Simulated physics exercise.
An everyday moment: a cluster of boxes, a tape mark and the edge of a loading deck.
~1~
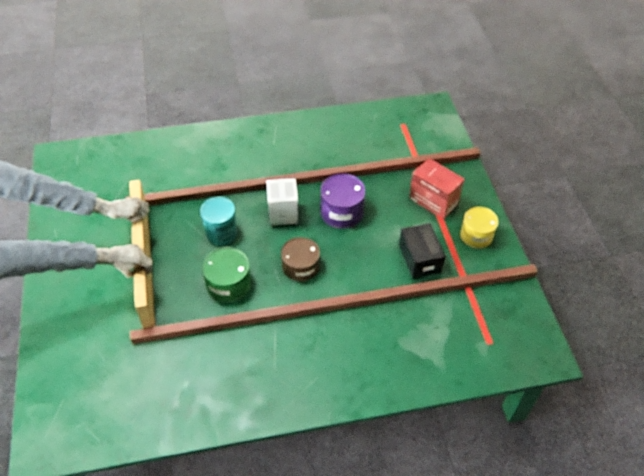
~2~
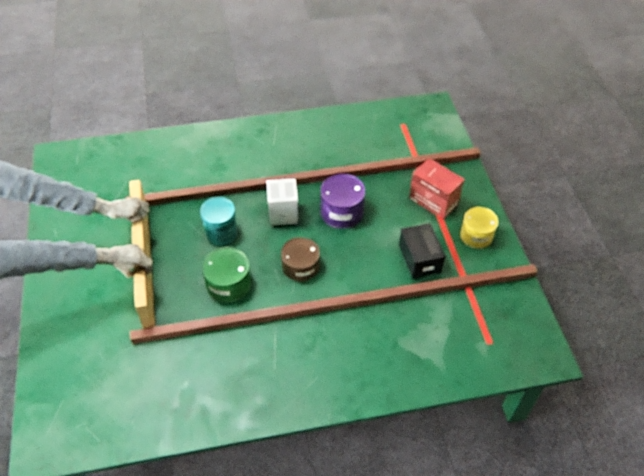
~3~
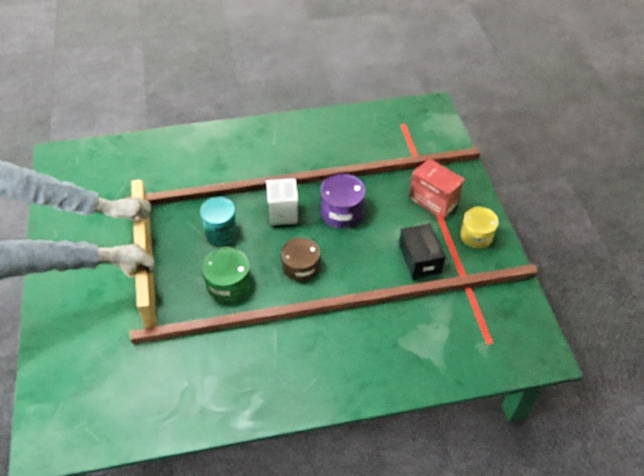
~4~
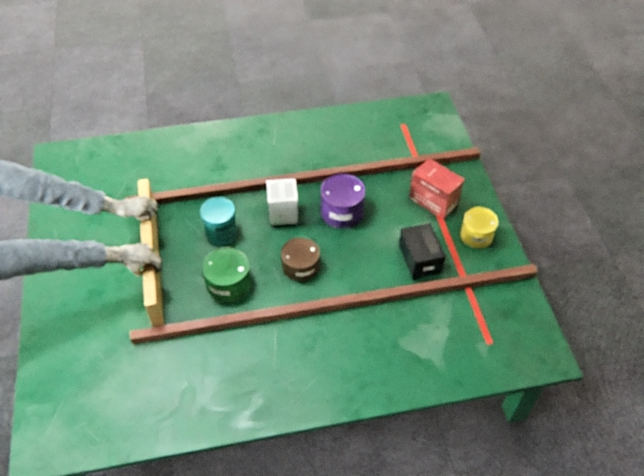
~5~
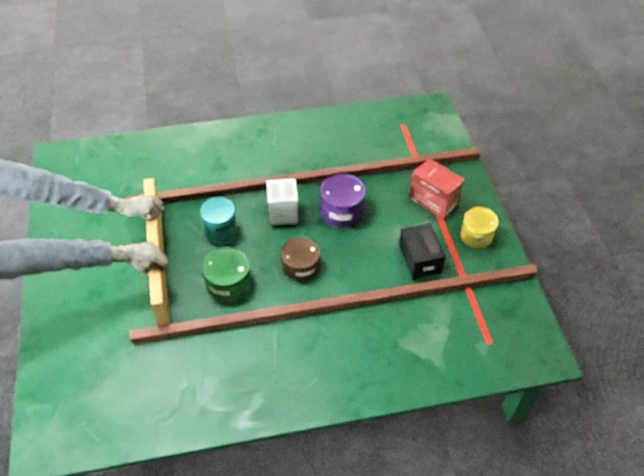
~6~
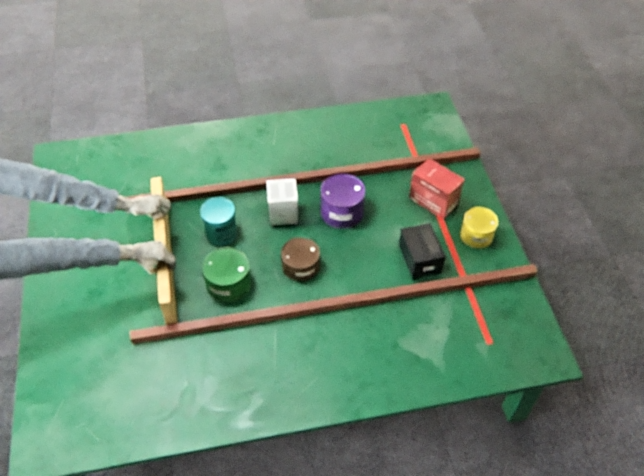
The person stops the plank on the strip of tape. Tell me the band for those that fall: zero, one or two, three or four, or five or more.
The number that fall off is one or two.
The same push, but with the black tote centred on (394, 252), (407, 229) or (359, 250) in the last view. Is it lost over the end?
In that order, it does not fall; drops off; holds on.
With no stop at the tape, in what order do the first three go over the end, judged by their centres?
In order: The red box, then the yellow canister, then the black tote.
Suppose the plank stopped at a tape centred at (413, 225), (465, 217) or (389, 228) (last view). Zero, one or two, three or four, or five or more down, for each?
The falls would be no fall at all; either three or four; not one.
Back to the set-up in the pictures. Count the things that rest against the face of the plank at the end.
3 of them.
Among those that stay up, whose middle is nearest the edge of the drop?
Foremost is the black tote.
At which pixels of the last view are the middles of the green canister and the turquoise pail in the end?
First (475, 236), then (451, 190).
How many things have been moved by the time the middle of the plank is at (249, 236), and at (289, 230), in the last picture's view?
At the one place 4, at the other 5.
A little later, none off yet; yellow canister at rest near (479, 228); red box at rest near (436, 189); black tote at rest near (421, 251).
When it is over, the number that fall off is one or two; down, red box and yellow canister.
